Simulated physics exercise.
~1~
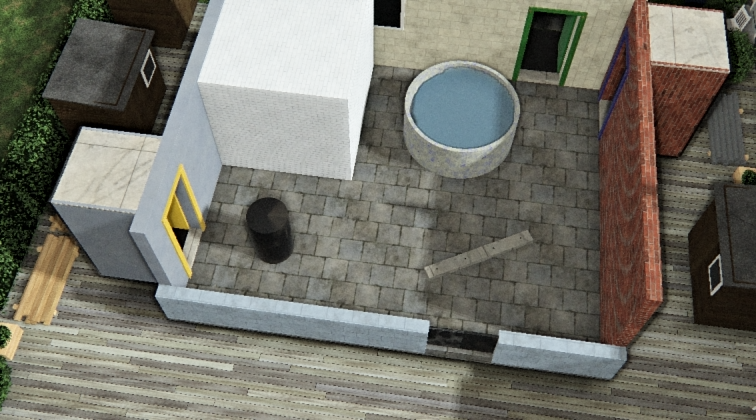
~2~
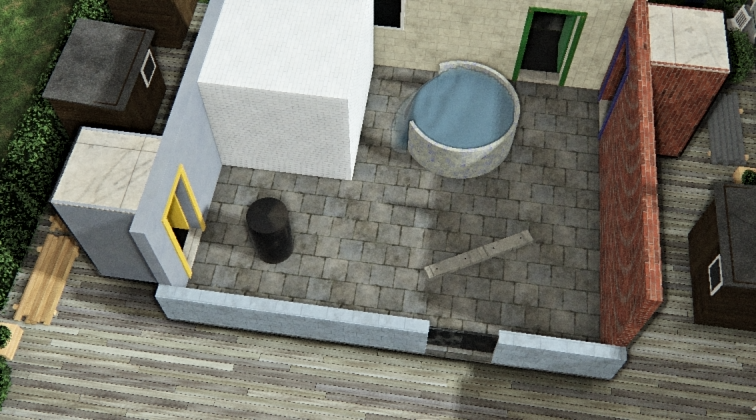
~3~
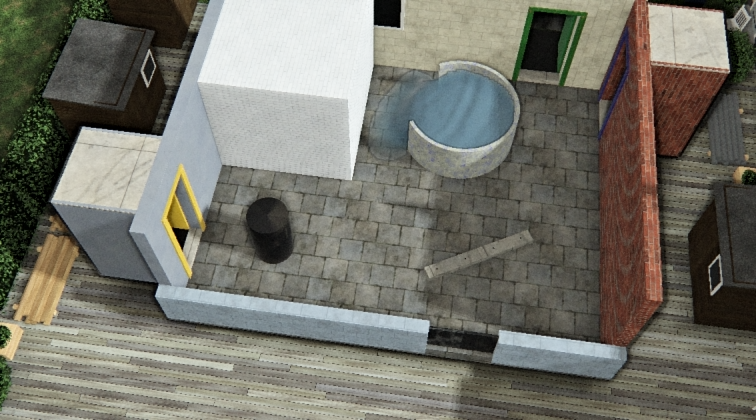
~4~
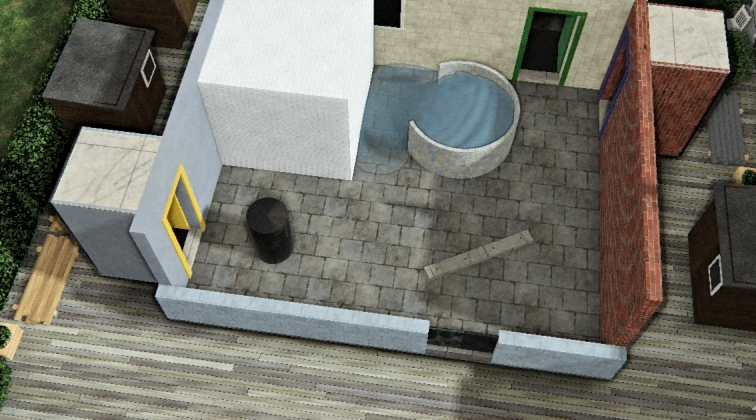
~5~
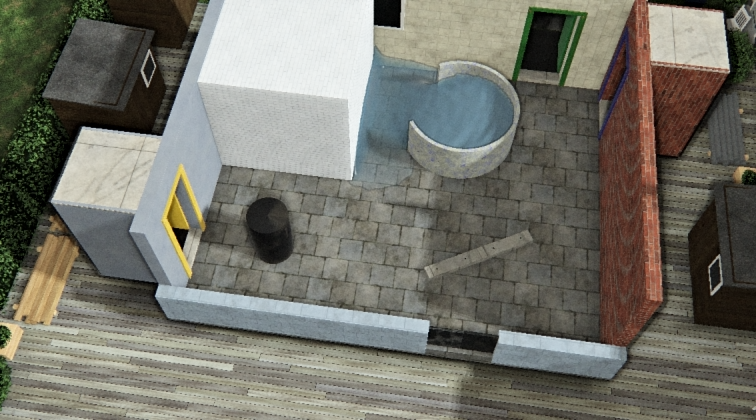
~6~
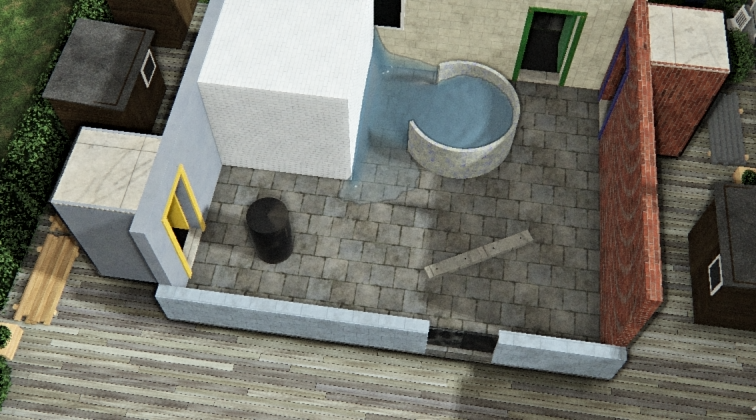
A walled, L-shaped yard of grey paving is seen from high above by a still camera, with wooden decking around it. A round, pale stone pool of blue water stands near the back, between a big white block on the left and a red brick wall, with a green door behind, a yellow-framed door, a dark cylinder and a plank. The pool's left side opens, and water pours out leftward, reaches the white block, and spreads along it toward the front.
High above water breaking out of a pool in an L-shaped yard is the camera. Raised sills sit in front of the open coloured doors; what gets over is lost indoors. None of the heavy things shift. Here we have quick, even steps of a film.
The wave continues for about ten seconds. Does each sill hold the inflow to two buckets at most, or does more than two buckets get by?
The yellow door is going to be at or under the line. The green door is going to be at or under the line. The blue door is going to be over the line.
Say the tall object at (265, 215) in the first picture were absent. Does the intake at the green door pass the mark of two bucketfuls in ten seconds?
Then the green door stays within, I reckon.
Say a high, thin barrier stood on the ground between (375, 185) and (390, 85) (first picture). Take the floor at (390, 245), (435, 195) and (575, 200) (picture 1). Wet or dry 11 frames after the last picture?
Taking the points in order - wetted, wetted, unwetted.
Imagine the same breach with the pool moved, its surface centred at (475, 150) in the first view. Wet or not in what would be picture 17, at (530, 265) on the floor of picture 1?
Answer: Spared.
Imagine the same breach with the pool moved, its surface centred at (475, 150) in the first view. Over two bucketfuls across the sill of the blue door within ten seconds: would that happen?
Blue: Above.
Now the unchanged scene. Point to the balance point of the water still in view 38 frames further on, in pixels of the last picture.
Around pixel (435, 188).
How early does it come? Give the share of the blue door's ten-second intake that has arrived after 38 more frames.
95 %.
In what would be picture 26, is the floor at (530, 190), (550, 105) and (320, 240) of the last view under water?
Point by point: Not yet wet, inundated, inundated.
A moment on, water covers 20 % of the floor; the yellow door not reached, the green door not reached, the blue door not reached.
Next, water covers 45 % of the floor; the yellow door not reached, the green door wet at the sill, nothing in, the blue door not reached.
Then, water covers 65 % of the floor; the yellow door not reached, the green door under two buckets in, the blue door far over two buckets in.
Later, water covers 90 % of the floor; the yellow door wet at the sill, nothing in, the green door under two buckets in, the blue door far over two buckets in.
In the end, water covers 95 % of the floor; the yellow door under two buckets in, the green door under two buckets in, the blue door far over two buckets in.
